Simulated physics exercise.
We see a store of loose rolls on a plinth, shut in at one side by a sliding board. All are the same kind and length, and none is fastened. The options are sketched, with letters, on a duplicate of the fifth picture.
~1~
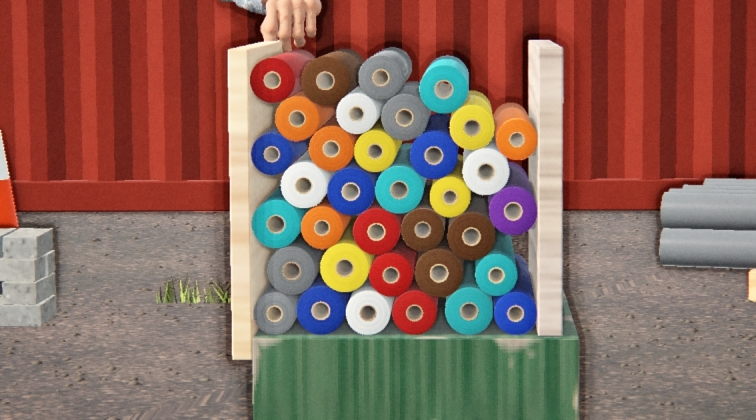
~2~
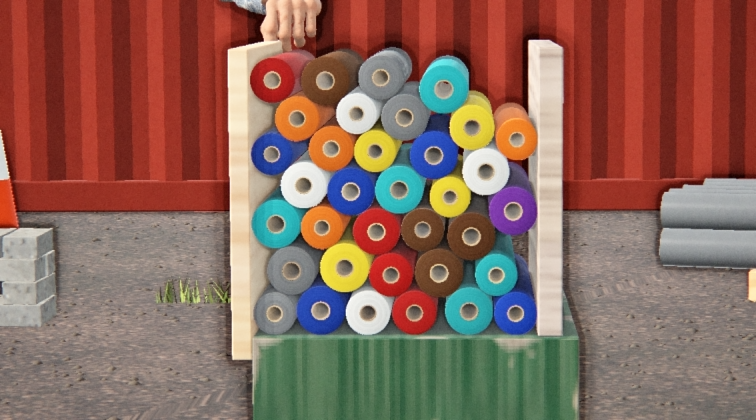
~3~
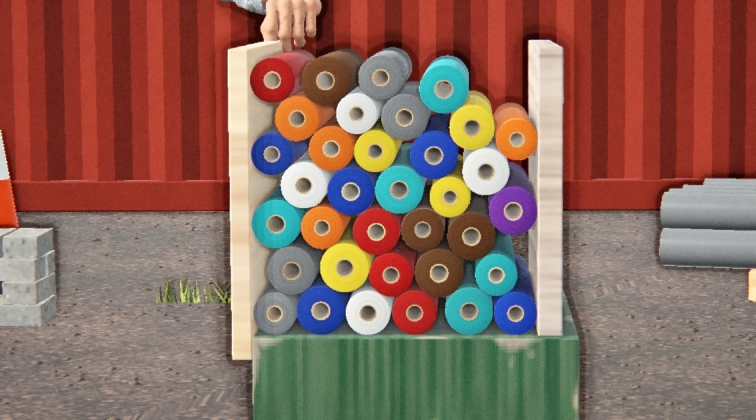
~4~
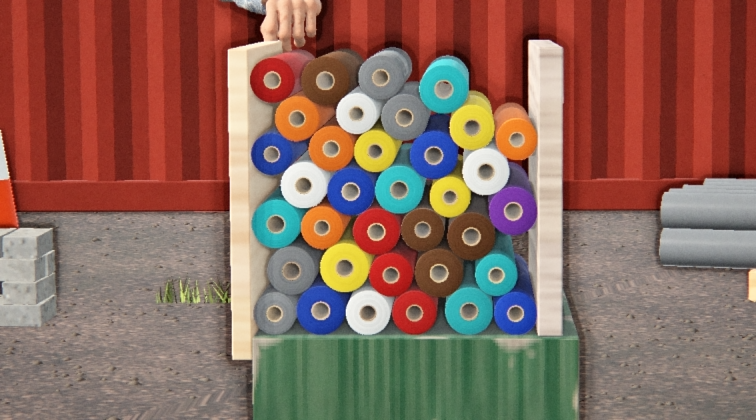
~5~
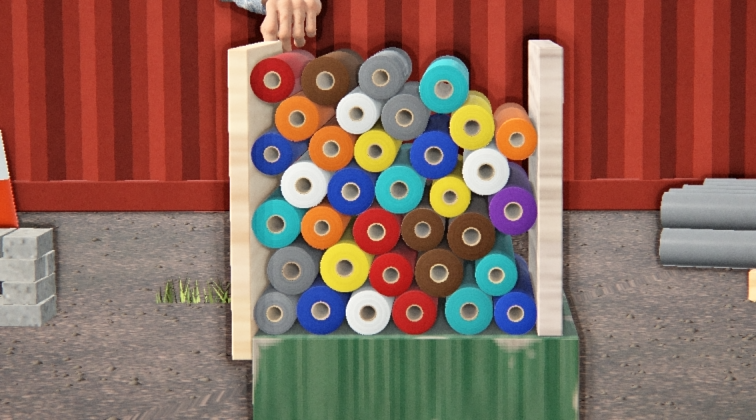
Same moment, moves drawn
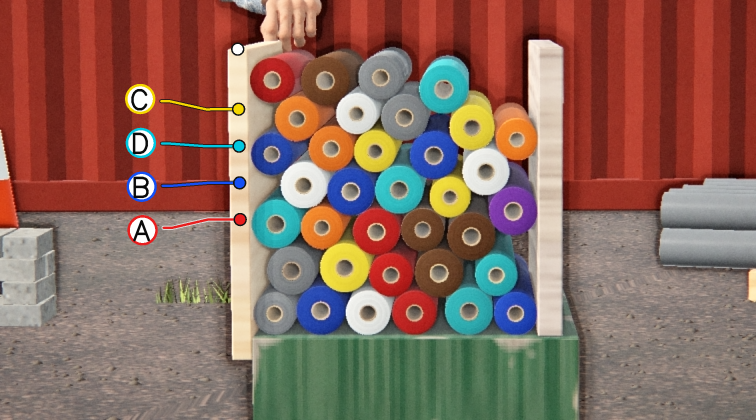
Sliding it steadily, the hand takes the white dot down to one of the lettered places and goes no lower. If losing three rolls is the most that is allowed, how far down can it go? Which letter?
Down to B.
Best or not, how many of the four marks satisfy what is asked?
Three of the four.
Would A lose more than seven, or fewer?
It loses fewer than seven.
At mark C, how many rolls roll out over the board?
With C, none.
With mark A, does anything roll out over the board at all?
Yes, at A.
On the copy, A at (240, 219); B at (239, 183); C at (238, 109); D at (239, 146); the white dot at (237, 49).
On B. First, top of the board (250, 113).
Then, top of the board (251, 182).
Finally, top of the board (251, 182), one out over the board.
By contrast, A four out over the board; C none out over the board; D one out over the board.
